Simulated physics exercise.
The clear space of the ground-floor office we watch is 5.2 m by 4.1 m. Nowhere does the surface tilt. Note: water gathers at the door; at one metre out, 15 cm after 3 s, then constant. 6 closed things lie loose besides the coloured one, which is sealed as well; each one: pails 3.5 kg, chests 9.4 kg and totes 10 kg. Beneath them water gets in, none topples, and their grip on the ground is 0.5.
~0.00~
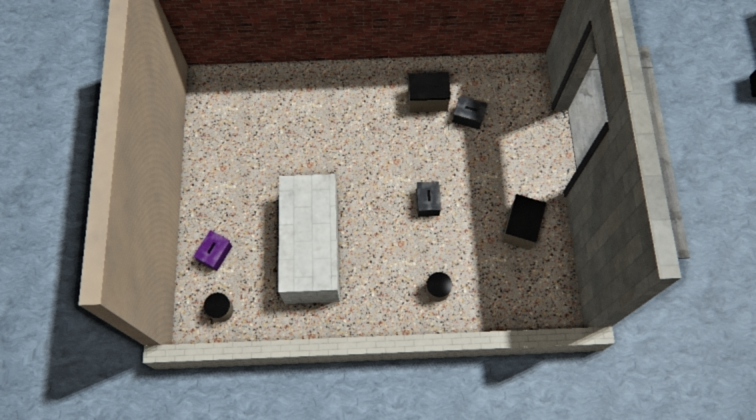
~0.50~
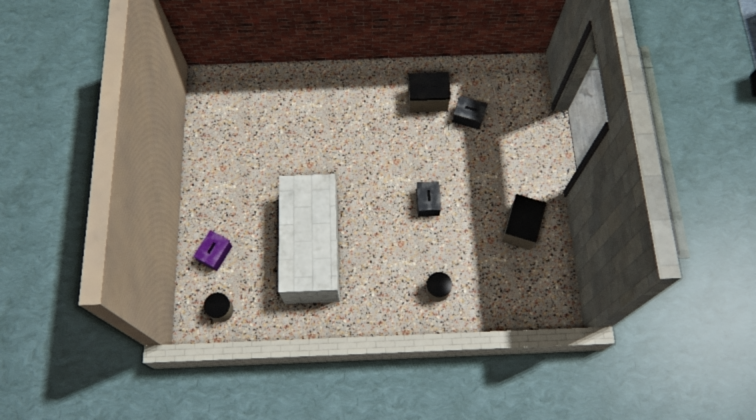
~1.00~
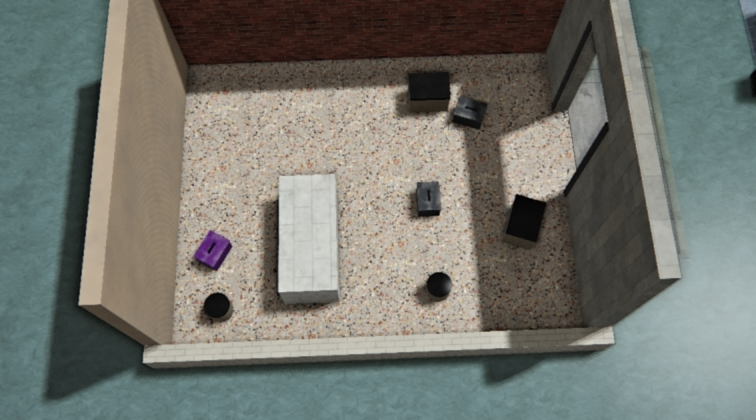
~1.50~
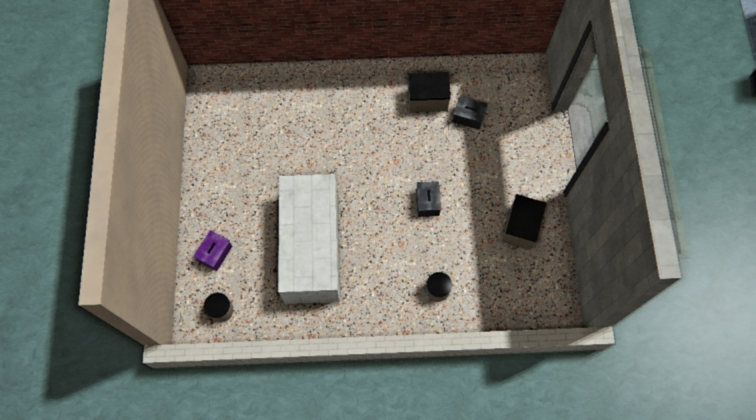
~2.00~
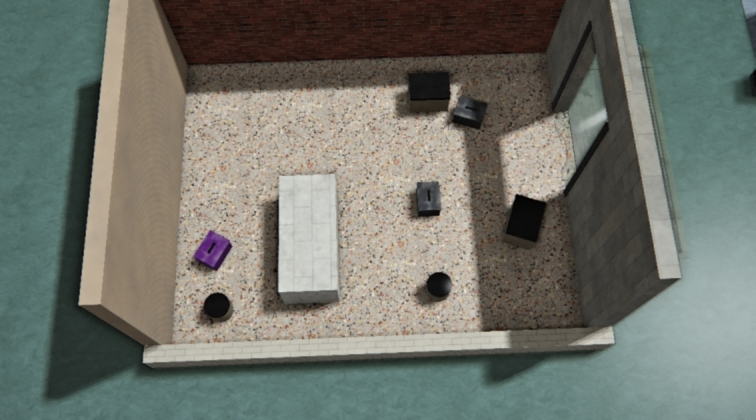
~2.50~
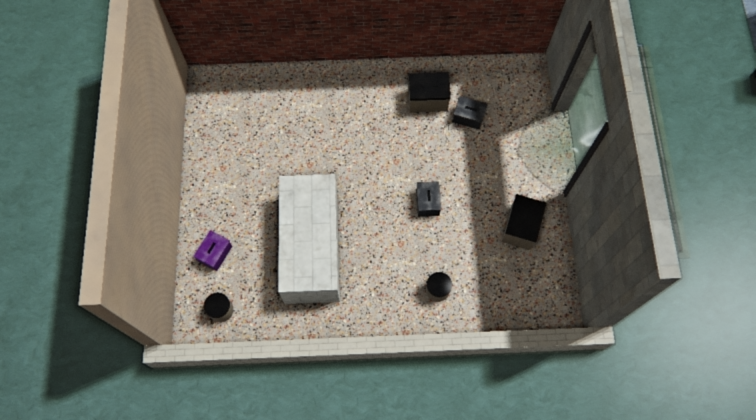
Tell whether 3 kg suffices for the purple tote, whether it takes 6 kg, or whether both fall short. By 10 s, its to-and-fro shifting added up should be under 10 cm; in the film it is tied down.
3 kg suffices.
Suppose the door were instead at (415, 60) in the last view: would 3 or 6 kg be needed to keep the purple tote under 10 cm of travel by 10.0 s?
Lab note: Lower mass sufficient.
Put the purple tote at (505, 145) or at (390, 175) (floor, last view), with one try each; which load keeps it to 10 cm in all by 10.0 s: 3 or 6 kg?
Taking the two spots in turn, neither keeps it, then neither keeps it.
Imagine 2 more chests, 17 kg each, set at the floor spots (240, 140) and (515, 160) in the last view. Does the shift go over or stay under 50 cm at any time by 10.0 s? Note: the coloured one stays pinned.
In that order: Within it, beyond it.
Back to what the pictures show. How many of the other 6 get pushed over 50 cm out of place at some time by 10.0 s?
That adds up to 0.
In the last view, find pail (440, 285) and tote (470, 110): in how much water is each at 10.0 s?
Depths: Near 4 cm, then near 4 cm.
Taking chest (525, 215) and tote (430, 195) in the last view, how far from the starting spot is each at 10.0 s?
In turn: 0 cm, 30 cm.
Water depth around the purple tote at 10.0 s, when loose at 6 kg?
Around 3 cm.
After 3.5 s the purple tote would be 0 cm from its start with 3 kg and 0 cm from its start with 6 kg; 0 cm of water round it then.
After 4.5 s the purple tote would be 0 cm from its start with 3 kg and 0 cm from its start with 6 kg; 0 cm of water round it then.
After 7.0 s the purple tote would be 0 cm from its start with 3 kg and 0 cm from its start with 6 kg; 0 cm of water round it then.
After 10.0 s the purple tote would be 1 cm from its start with 3 kg and 0 cm from its start with 6 kg; 3 cm of water round it then.
